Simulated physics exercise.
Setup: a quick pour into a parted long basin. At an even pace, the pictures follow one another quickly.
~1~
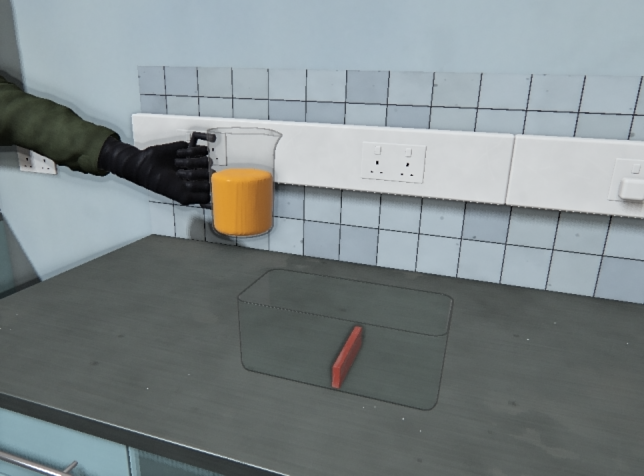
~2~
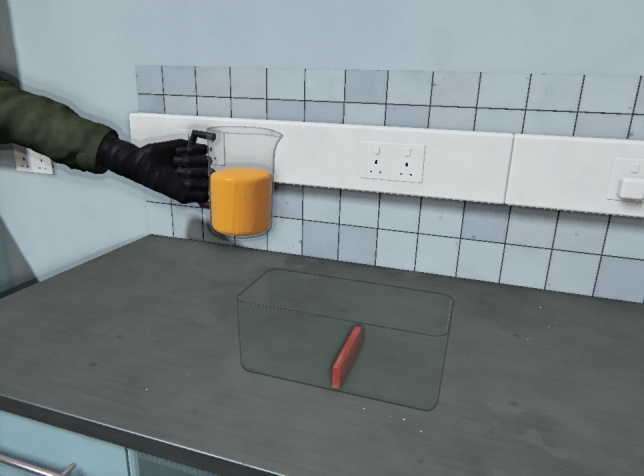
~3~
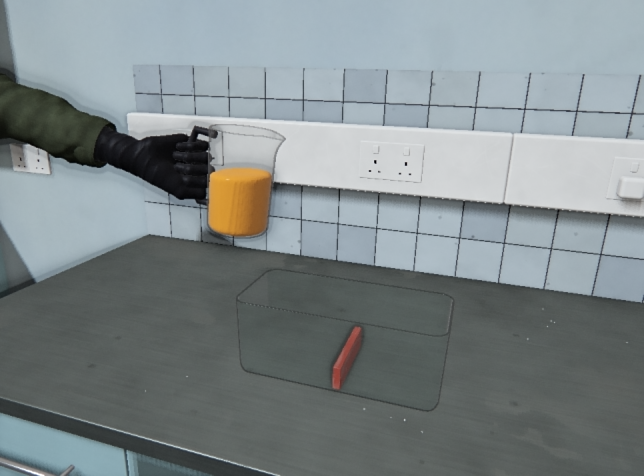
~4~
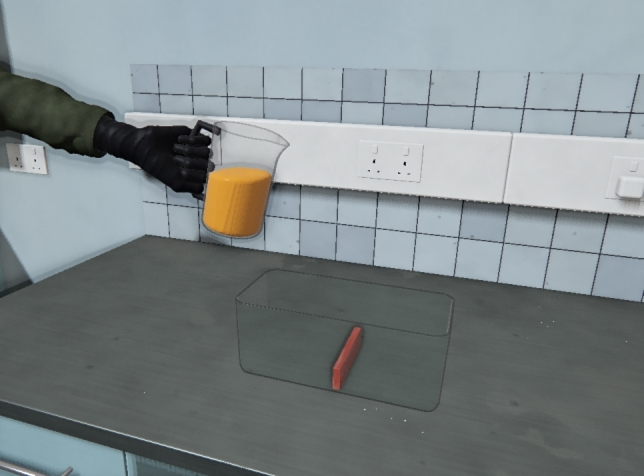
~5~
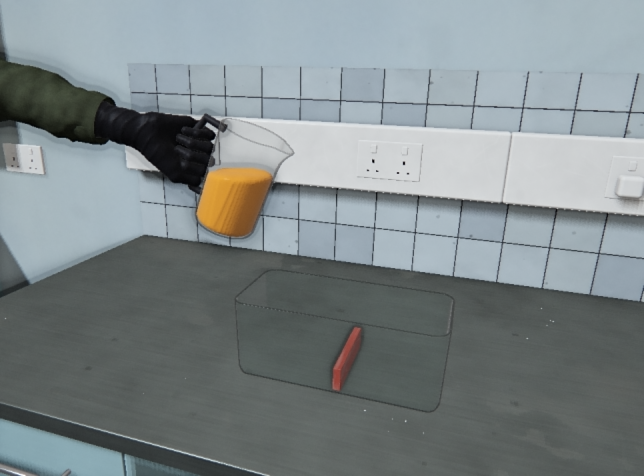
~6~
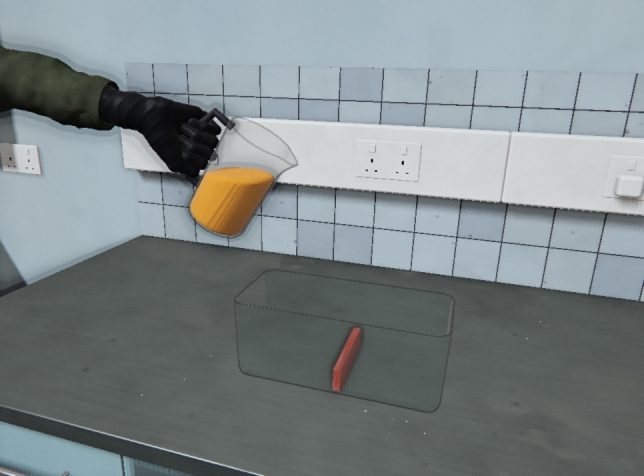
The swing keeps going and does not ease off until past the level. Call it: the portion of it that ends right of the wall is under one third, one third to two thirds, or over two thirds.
Under one third.
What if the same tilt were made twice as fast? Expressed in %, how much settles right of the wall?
It works out near 30 %.
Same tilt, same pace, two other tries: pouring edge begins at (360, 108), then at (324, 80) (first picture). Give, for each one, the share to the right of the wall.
Start one gives close to 60 percent, start two close to 85 percent.
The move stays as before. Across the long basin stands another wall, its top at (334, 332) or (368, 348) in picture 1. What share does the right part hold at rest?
About 65 per cent, then about 5 per cent.
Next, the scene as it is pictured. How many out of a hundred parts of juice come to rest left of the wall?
It comes to about 80 per cent.
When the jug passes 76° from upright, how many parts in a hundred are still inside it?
Around 95 percent remains.
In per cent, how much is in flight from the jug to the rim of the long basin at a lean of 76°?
I'd say some 5 per cent of it.
A moment on, the jug is tipped on its side and 94 per cent is still to pour, 0 is left of the wall and 0 right of it.
Next, the jug is tipped on its side and 51 per cent is still to pour, 25 is left of the wall and 2 right of it.
Then the jug is tipped on its side and 16 per cent is still to pour, 58 is left of the wall and 16 right of it.
Later the jug is tipped on its side and 4 per cent is still to pour, 75 is left of the wall and 17 right of it.
In the end 81 per cent lies left of the wall, 18 right of it and 1 outside.
